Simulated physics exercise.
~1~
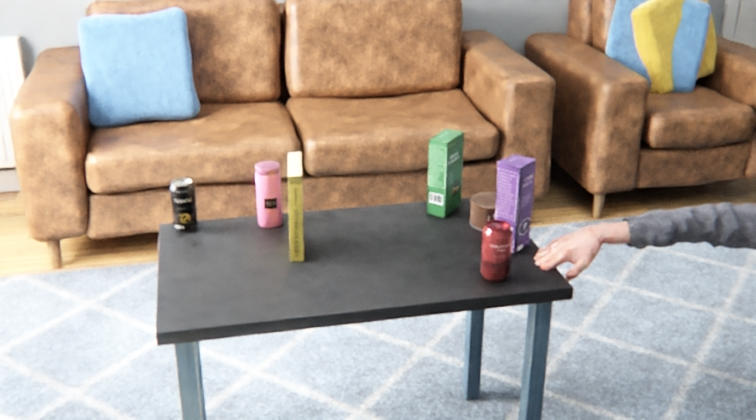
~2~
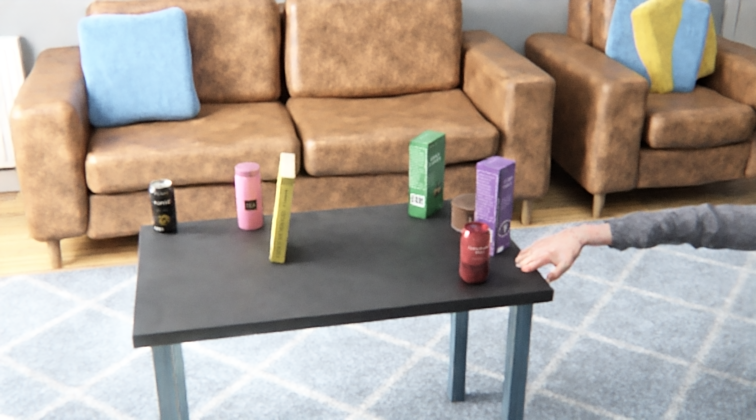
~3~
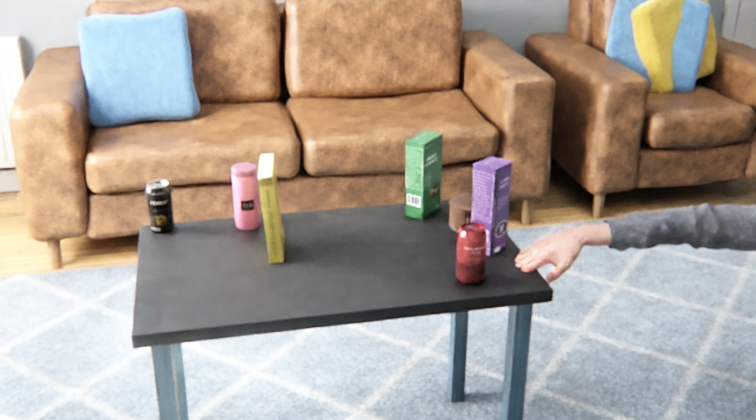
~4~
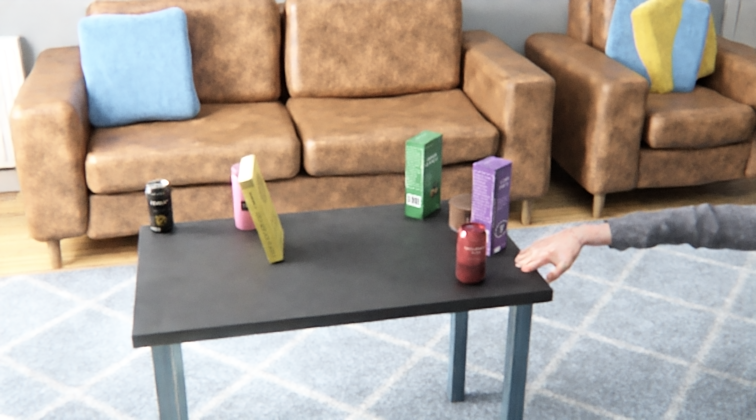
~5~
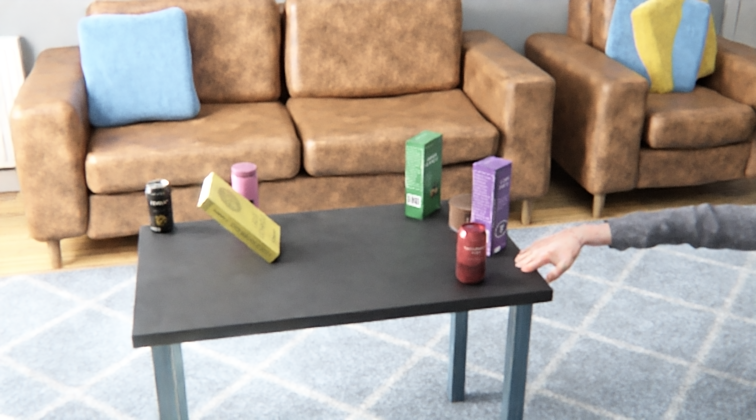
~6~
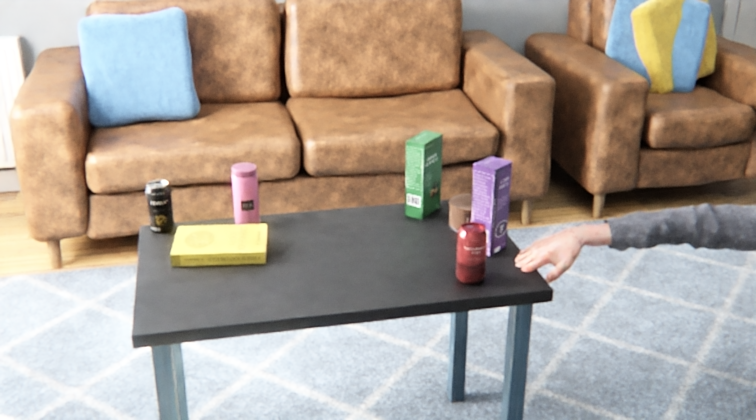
Black side table jolting left beside a hand, its upright yellow book rocking, then toppling leftward flat as the other items stay standing.
